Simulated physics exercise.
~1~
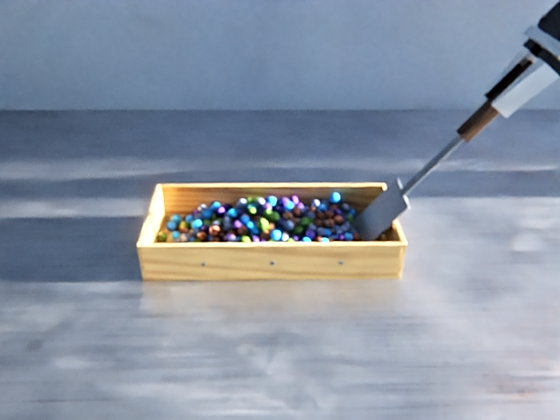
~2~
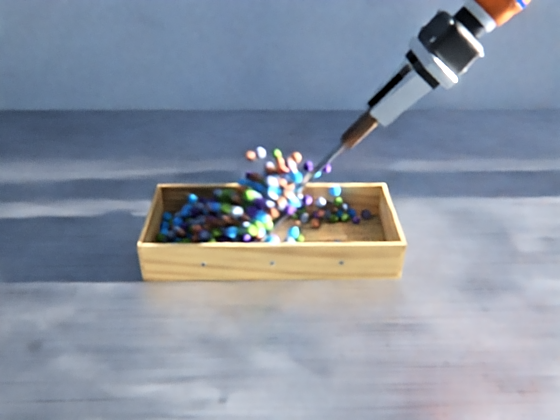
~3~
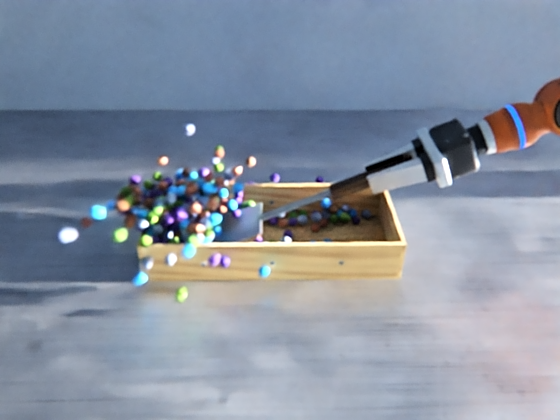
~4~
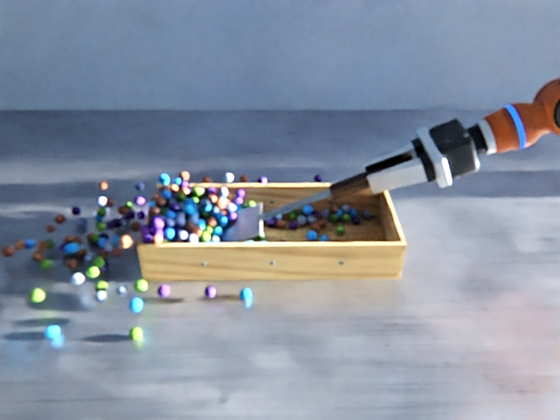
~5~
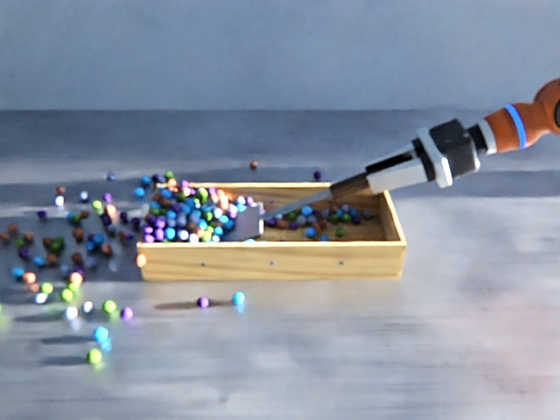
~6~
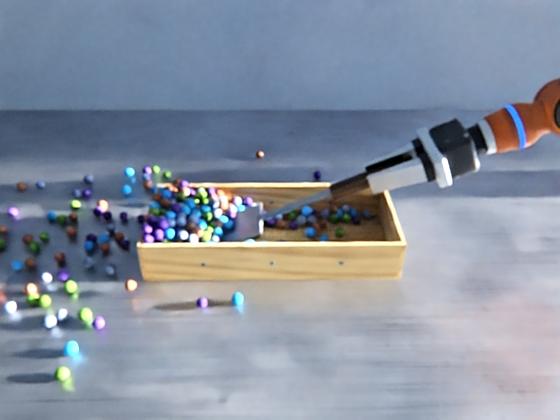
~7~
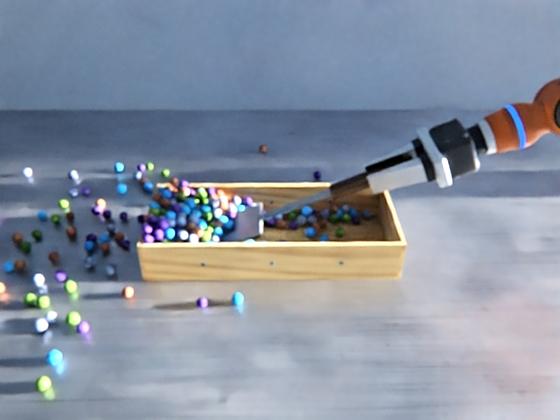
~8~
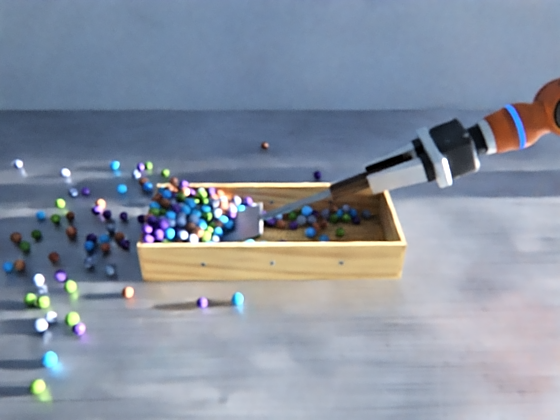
The clip opens on a robot arm holding a turner at the right end of a wooden trough heaped with small, round, colourful sweets on a grey table top. The arm sweeps the blade left through the heap, pushing the sweets together and tossing some upward. The blade tilts flatter and stops left of the middle as a burst of sweets flies over the left end and front. They drop and roll across the table while the turner stays still. Finally, many sweets lie scattered at the left, but most remain in the trough, piled at its left end.
